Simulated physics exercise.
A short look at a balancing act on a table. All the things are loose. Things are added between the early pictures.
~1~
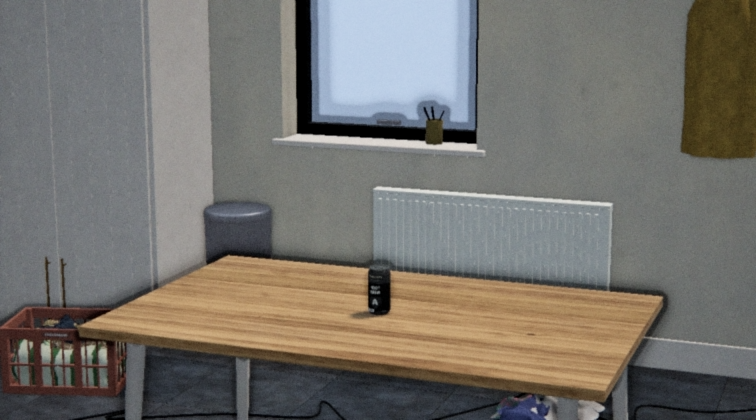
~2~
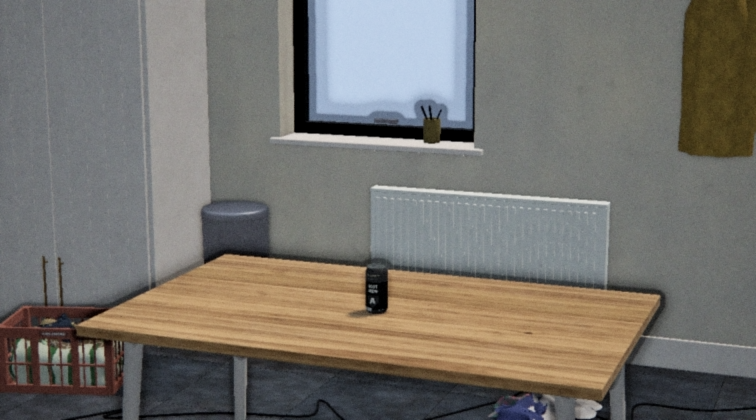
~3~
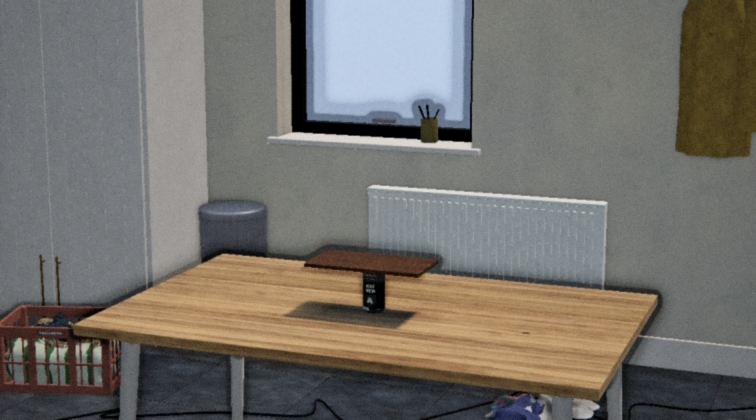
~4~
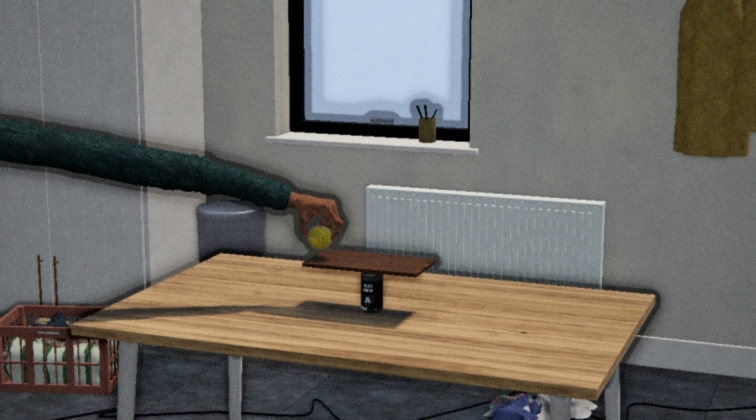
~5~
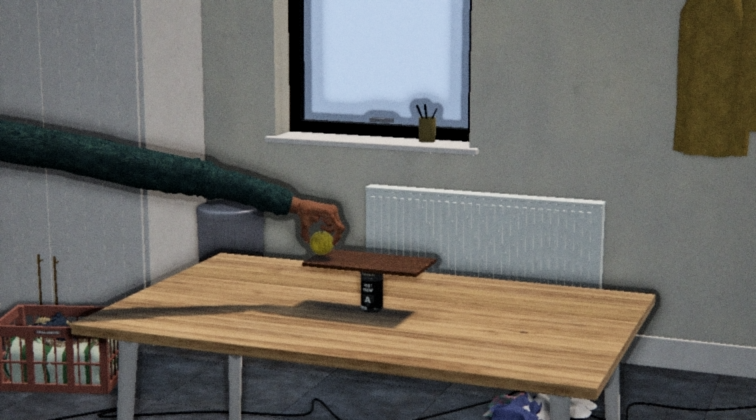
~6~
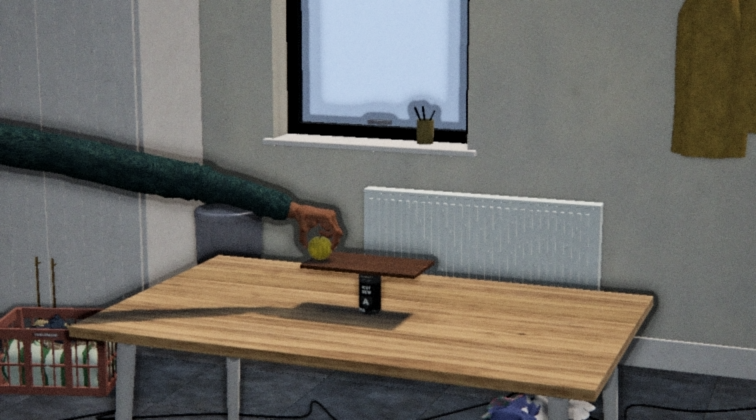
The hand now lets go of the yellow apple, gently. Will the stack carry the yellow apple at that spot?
Here the stack loses its balance.
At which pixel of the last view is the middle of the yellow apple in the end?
Around (309, 297).
Then, 0.40 s past the last view, yellow apple now fallen; brown board rocked 32° from its first pose.
Then, 0.50 s past the last view, brown board rocked 53° from its first pose.
Then, 0.90 s past the last view, brown board rocked 52° from its first pose.
Finally, fallen, yellow apple; down or leaning hard in the stack, brown board; black can still in place. Final places as the last picture's camera would see them, yellow apple near (309, 297). The stack comes apart.
